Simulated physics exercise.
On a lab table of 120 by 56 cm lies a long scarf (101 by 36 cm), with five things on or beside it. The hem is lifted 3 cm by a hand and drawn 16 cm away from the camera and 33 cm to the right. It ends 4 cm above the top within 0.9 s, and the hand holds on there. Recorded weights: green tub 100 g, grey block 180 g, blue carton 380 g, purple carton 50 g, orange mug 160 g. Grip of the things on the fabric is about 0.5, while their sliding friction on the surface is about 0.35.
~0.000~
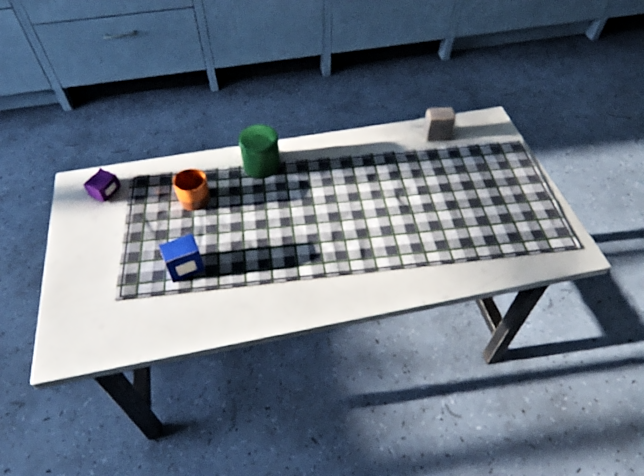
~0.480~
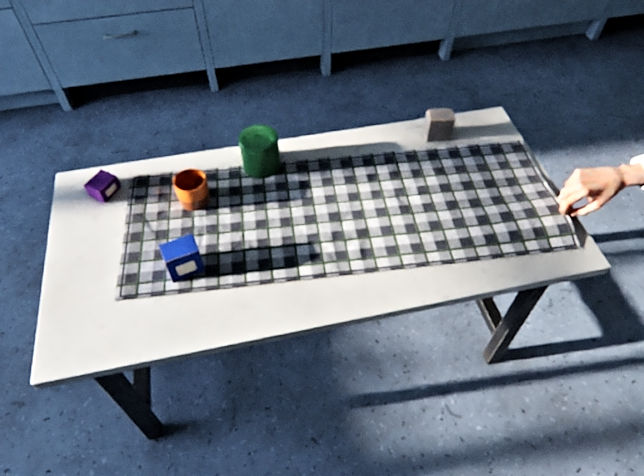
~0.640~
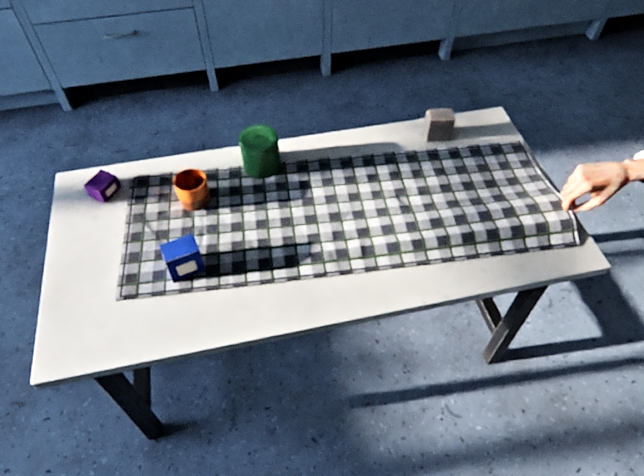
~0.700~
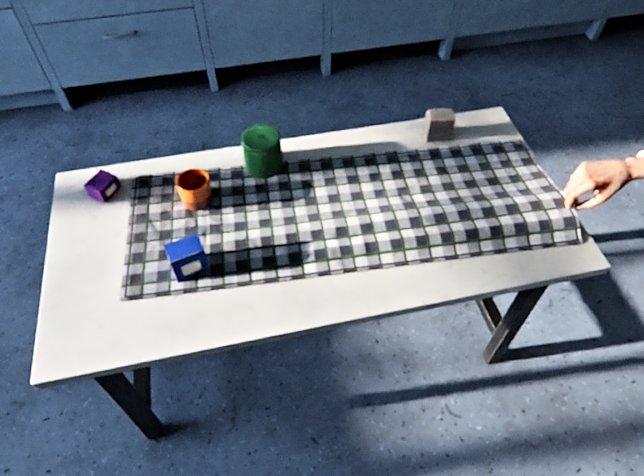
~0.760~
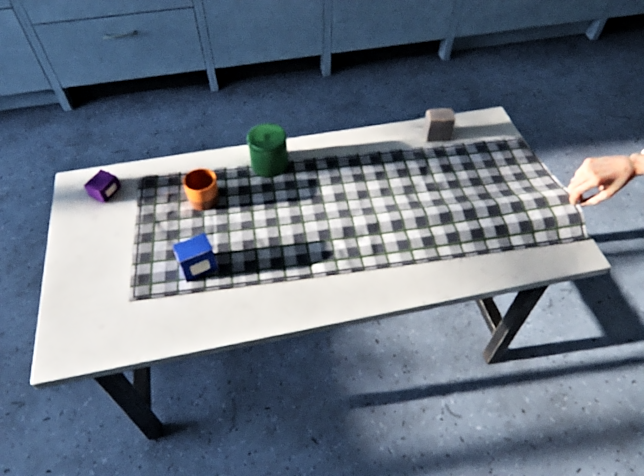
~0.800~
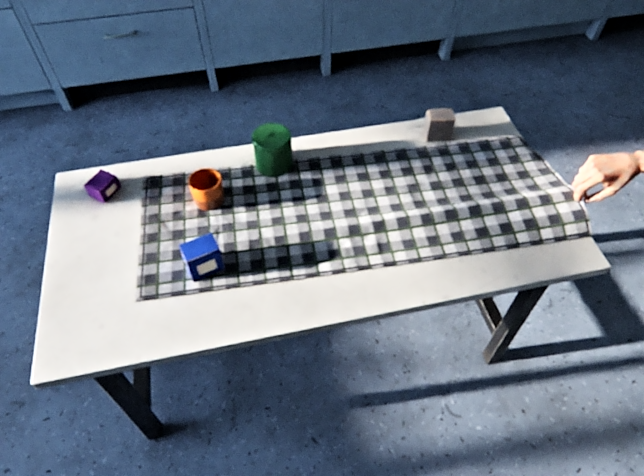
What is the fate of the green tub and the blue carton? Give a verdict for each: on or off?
Green tub - on; blue carton - on.
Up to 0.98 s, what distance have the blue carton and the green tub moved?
Estimated shift - blue carton some 15 cm, green tub some 10 cm.
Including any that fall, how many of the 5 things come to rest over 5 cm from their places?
In total, 3 of them qualify.
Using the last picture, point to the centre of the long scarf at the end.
It sits near (471, 186) in pixels.
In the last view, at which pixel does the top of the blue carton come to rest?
The top finishes roughly at pixel (353, 227) of the last view.
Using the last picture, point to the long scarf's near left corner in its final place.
(294, 291).
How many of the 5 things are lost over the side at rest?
It adds up to 0.
At 1.0 s, 90 % of the long scarf is still over the top; blue carton 13 cm off its start, green tub 10 cm off its start, orange mug 11 cm off its start.
At 1.2 s, 80 % of the long scarf is still over the top; blue carton 24 cm off its start, green tub 19 cm off its start, orange mug 21 cm off its start.
At 1.3 s, 75 % of the long scarf is still over the top; blue carton 33 cm off its start at (336, 230), green tub 26 cm off its start at (366, 131), orange mug 29 cm off its start at (316, 183).
At 1.5 s, 70 % of the long scarf is still over the top; blue carton 36 cm off its start, green tub 29 cm off its start, orange mug 32 cm off its start.
At 3.1 s, 70 % of the long scarf is still over the top; blue carton 36 cm off its start at (353, 227), green tub 29 cm off its start at (377, 130), orange mug 32 cm off its start at (330, 183), grey block 1 cm off its start at (442, 111).
